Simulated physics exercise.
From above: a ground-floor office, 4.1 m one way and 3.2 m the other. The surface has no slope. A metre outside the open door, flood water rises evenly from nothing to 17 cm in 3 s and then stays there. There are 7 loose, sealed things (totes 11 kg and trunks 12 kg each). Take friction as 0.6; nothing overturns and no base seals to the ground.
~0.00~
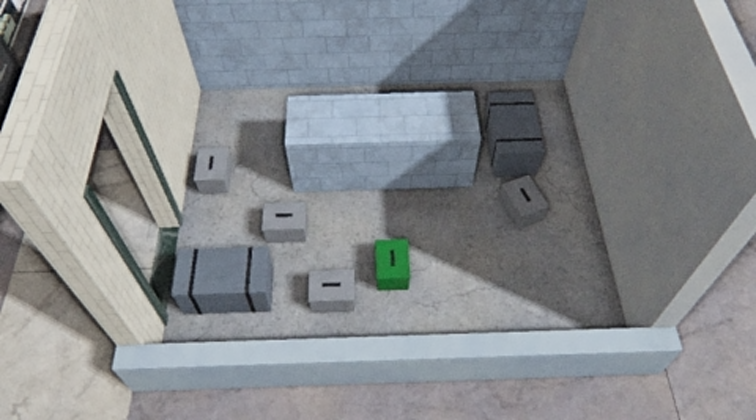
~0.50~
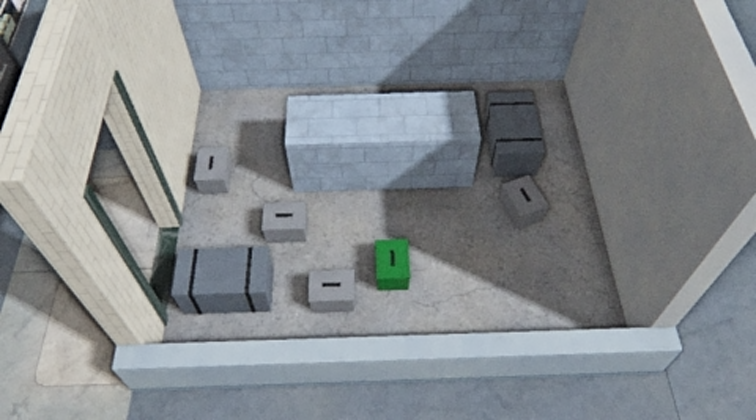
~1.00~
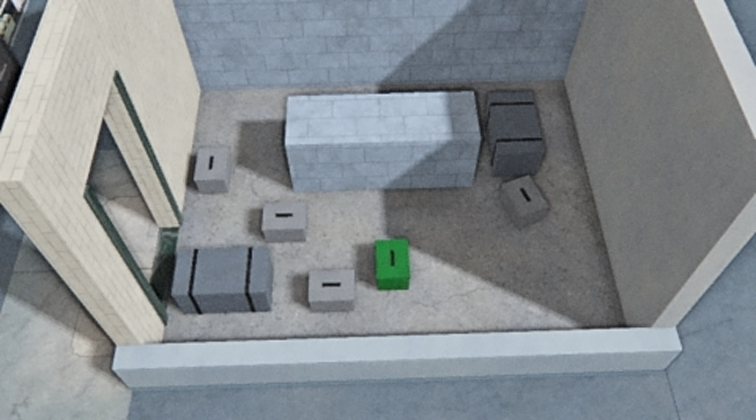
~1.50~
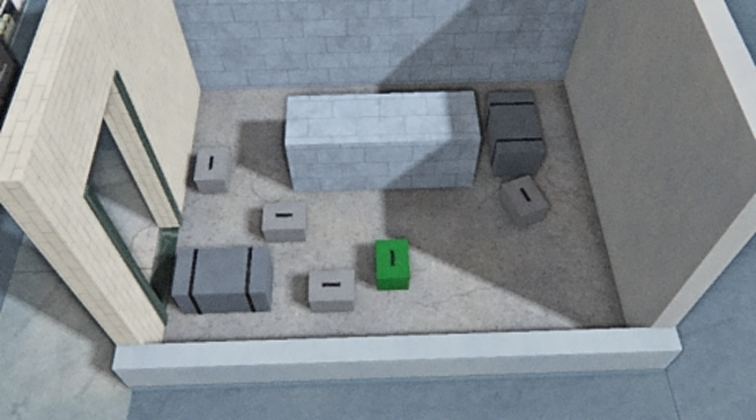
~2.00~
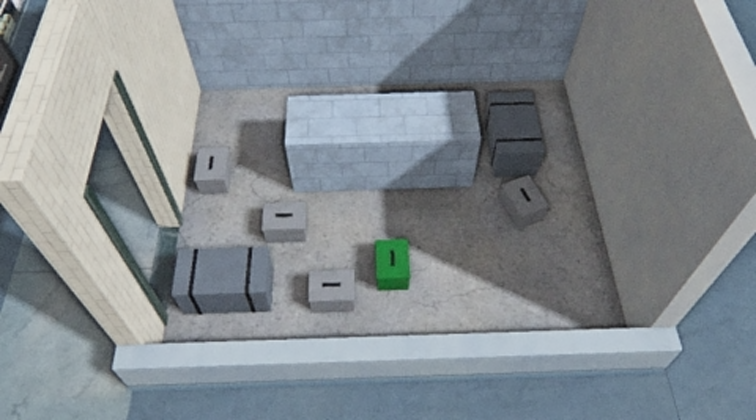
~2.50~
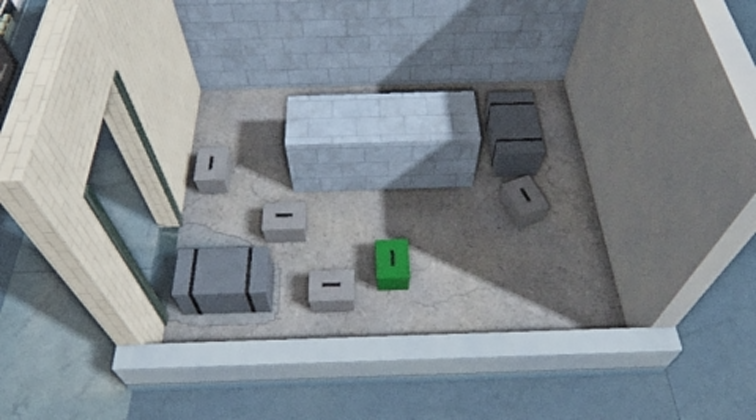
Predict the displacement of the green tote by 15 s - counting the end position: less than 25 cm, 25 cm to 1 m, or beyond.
The green tote ends far away.
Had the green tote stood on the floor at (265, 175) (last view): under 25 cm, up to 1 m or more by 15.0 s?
It holds its place.
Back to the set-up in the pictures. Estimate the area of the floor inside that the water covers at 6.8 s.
Roughly 10.0 m2.
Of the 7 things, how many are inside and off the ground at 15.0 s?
I count 6.
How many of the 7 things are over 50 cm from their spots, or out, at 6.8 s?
By then 1.
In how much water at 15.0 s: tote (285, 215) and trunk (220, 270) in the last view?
Roughly 12 and 13 cm.
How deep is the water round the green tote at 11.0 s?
About 10 cm.
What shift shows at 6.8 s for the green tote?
About 10 cm.
After 3.5 s the green tote is near (393, 258), 0.0 m from its start, aground; 0 afloat.
After 6.8 s the green tote is near (409, 259), 0.1 m from its start, aground; 1 afloat.
After 11.0 s the green tote is near (508, 243), 1.1 m from its start, afloat; 5 afloat.
After 15.0 s the green tote is near (556, 100), 2.6 m from its start, afloat; 6 afloat.
